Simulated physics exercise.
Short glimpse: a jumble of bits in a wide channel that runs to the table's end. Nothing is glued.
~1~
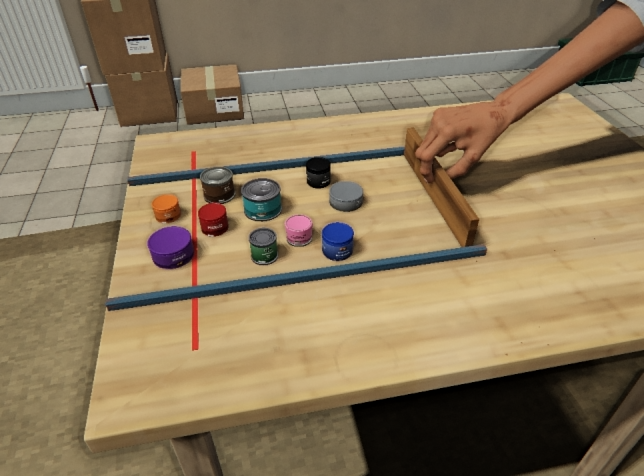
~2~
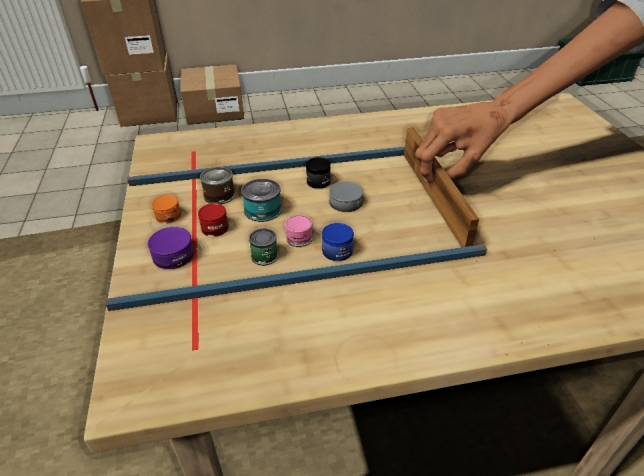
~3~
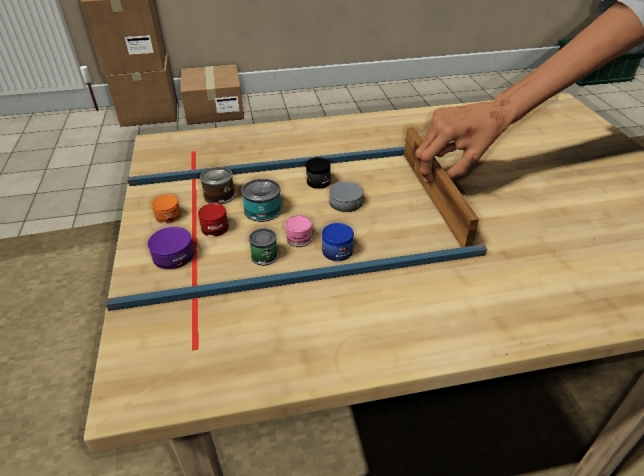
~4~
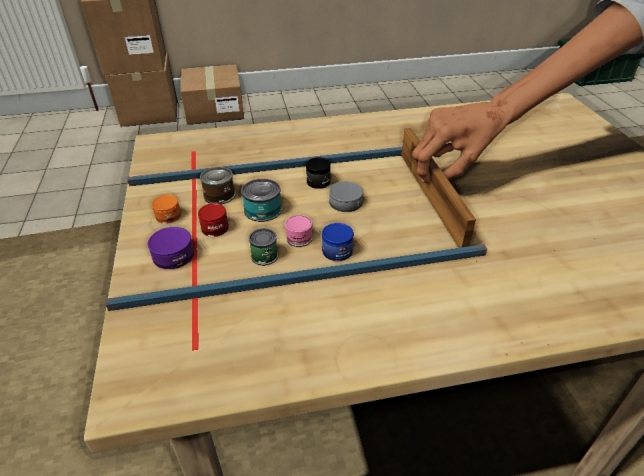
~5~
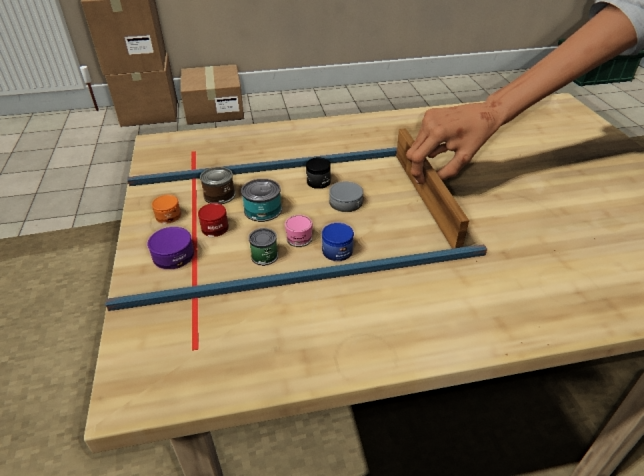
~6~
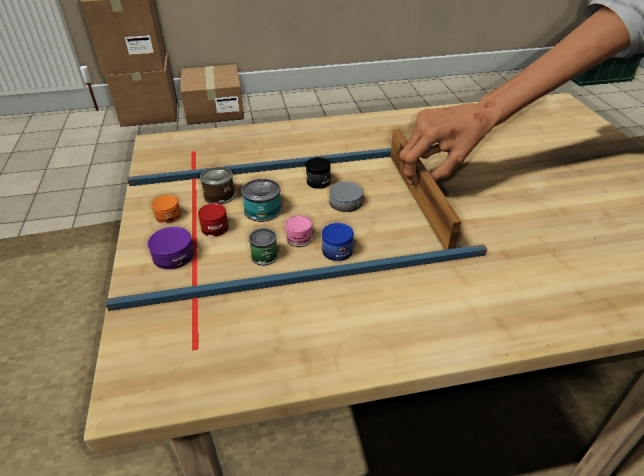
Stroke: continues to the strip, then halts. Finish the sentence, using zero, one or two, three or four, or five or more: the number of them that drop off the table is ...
The number that drop off the table is one or two.
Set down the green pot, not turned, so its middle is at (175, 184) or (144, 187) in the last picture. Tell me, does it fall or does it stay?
Order of tries: On, on.
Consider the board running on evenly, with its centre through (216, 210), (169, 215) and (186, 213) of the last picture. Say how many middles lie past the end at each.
The counts would come out as 0, 3 and 1.
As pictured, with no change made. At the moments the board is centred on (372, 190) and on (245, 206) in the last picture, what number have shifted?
I make it 0 at the first spot and 9 at the other.
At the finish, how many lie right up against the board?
Count: 4.
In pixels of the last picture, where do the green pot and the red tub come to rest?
First: About (158, 260); second: About (161, 234).
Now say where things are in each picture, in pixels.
The first picture shows orange tub (167, 209); purple tub (171, 248); red tub (214, 220); board (436, 183); tape (194, 228).
The second picture shows purple tub (172, 248); black tub (319, 173).
The third picture shows red tub (214, 220); grey tub (346, 197).
The fourth picture shows orange tub (167, 209); turquoise pot (262, 200).
The fifth picture shows purple tub (172, 248); blue tub (338, 242).
The sixth picture shows orange tub (167, 209); purple tub (172, 248); red tub (214, 220); board (421, 184); tape (194, 228).
Early on, none off yet; orange tub at rest near (167, 209); purple tub at rest near (172, 248); red tub at rest near (214, 220).
Finally, the number that fall off is one or two; lost, orange tub.
